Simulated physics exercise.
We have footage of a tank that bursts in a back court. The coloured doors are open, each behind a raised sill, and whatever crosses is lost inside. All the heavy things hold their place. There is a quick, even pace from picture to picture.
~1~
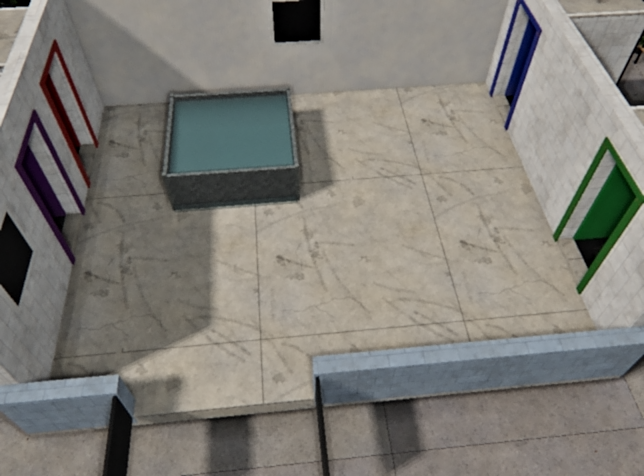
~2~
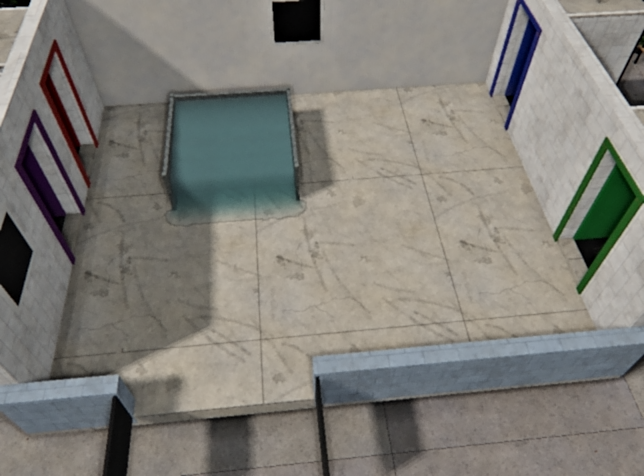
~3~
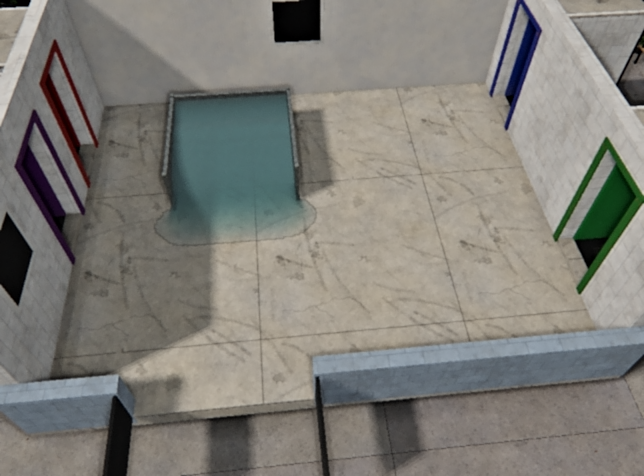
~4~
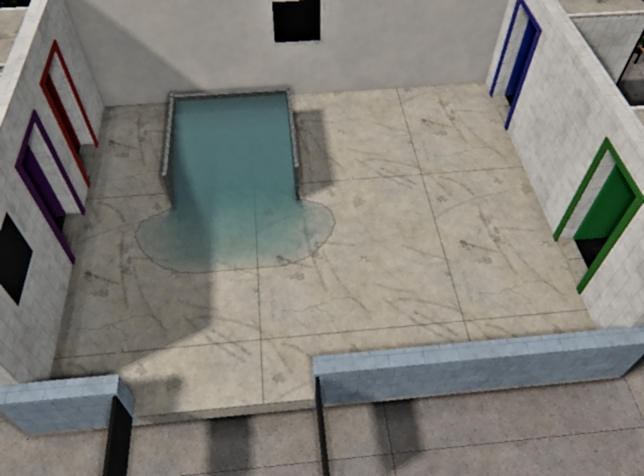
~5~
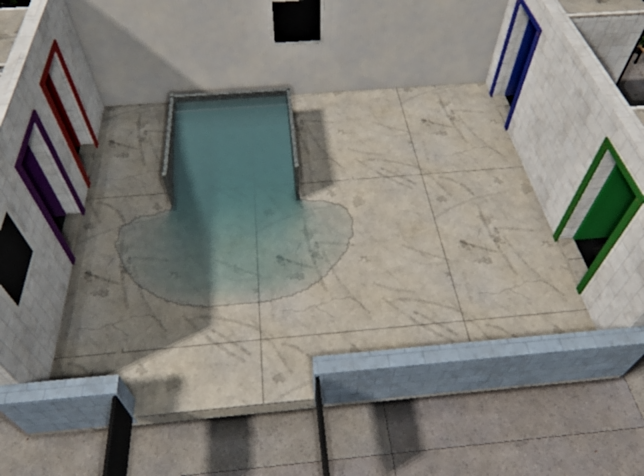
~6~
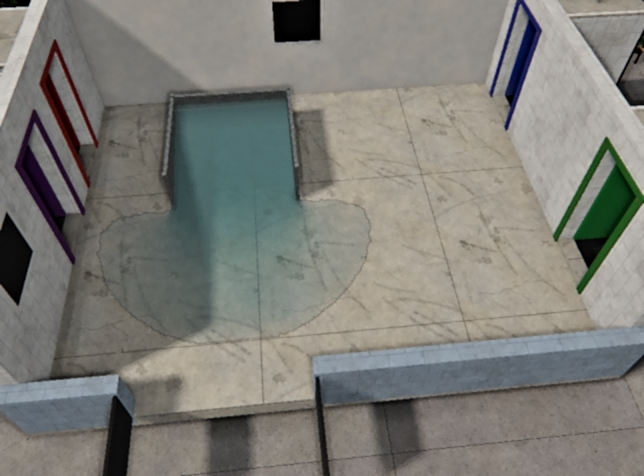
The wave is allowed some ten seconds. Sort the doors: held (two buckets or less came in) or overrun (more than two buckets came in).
Sorted: Purple door held, blue door held, green door held, red door held.
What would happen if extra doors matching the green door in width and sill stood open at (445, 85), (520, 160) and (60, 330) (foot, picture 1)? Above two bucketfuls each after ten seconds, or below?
Stays below the line; stays below the line; crosses the line.
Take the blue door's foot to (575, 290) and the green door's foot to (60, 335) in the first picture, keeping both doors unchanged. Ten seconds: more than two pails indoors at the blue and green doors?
I'd say blue overflows, while green overflows.
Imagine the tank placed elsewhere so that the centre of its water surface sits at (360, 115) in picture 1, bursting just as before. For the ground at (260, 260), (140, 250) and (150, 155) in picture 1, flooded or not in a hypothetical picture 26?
Points in order: Inundated; not reached; not reached.
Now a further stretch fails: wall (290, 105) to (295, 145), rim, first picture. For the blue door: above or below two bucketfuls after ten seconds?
Result for blue door: It tops the limit.
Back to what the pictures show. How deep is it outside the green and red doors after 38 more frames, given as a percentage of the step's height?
The first is near 80 per cent, the second near 20 per cent.
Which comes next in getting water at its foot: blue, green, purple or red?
My answer is the one in purple.
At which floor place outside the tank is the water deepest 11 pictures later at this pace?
Somewhere near (45, 407).
A moment on, water covers 35 % of the floor; the purple door wet at the sill, nothing in, the blue door not reached, the green door not reached, the red door not reached.
Next, water covers 40 % of the floor; the purple door wet at the sill, nothing in, the blue door not reached, the green door not reached, the red door not reached.
Then, water covers 45 % of the floor; the purple door wet at the sill, nothing in, the blue door not reached, the green door wet at the sill, nothing in, the red door not reached.
Later, water covers 65 % of the floor; the purple door wet at the sill, nothing in, the blue door wet at the sill, nothing in, the green door under two buckets in, the red door wet at the sill, nothing in.
In the end, water covers 95 % of the floor; the purple door wet at the sill, nothing in, the blue door wet at the sill, nothing in, the green door under two buckets in, the red door wet at the sill, nothing in.
